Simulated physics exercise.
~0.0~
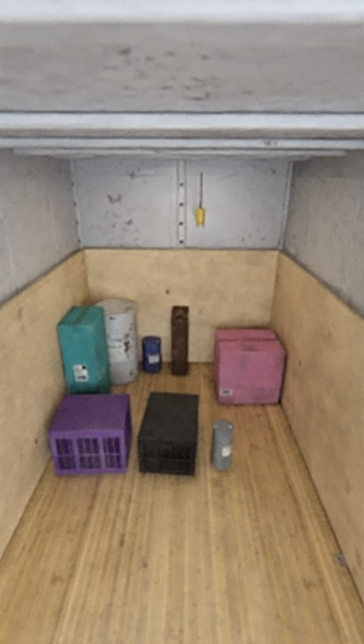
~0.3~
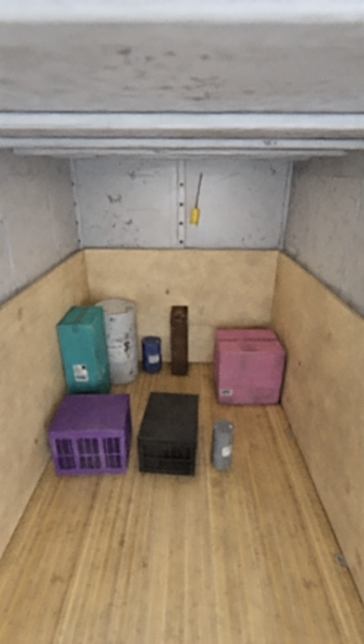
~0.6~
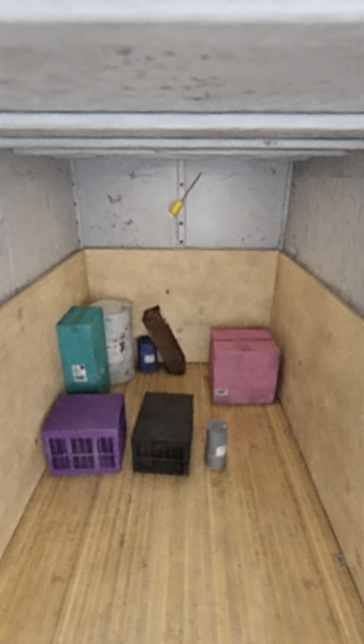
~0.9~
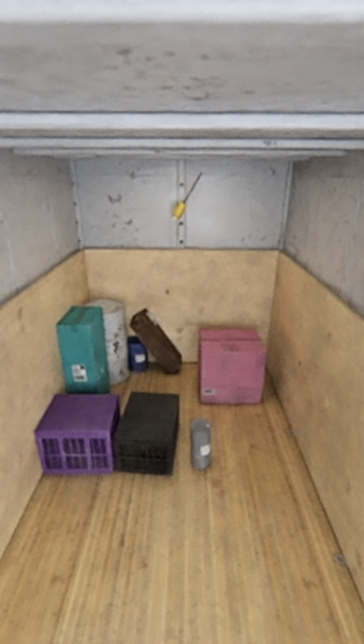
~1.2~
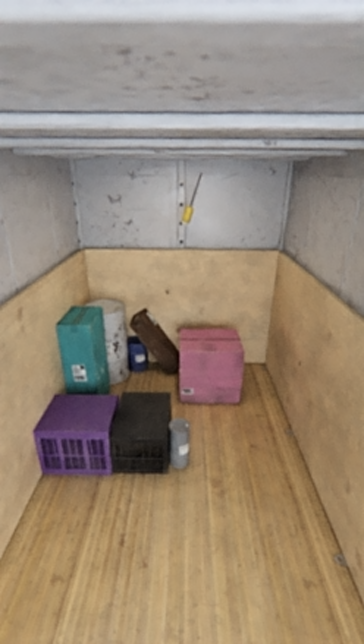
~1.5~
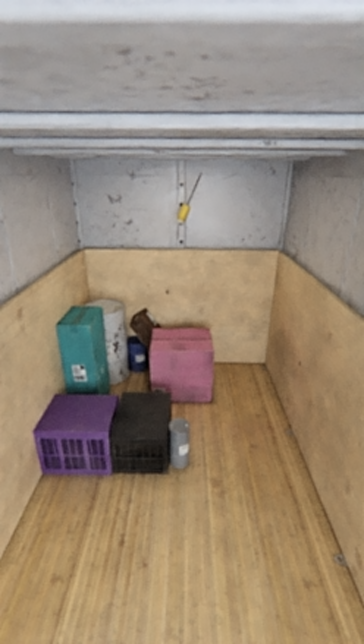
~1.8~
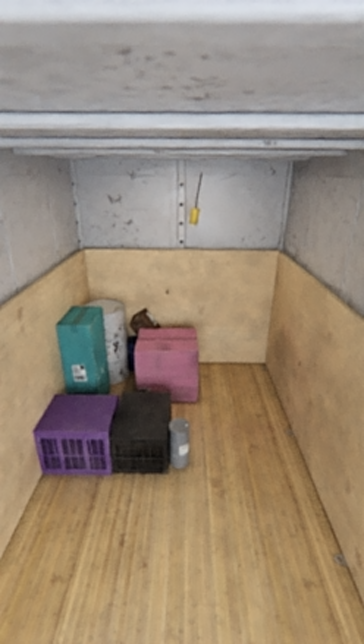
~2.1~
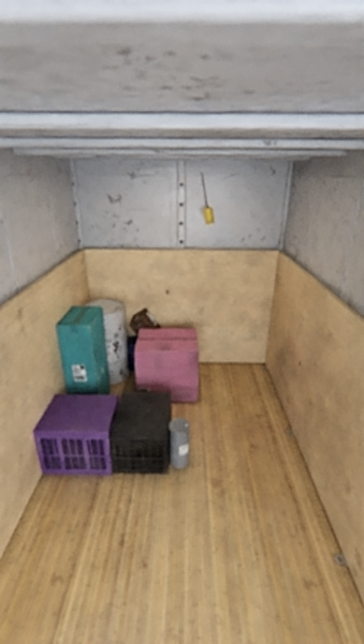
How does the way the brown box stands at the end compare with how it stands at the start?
At the start the brown box stands upright near the back wall. By the end it is leaning over to the left, partly hidden behind the pink box.
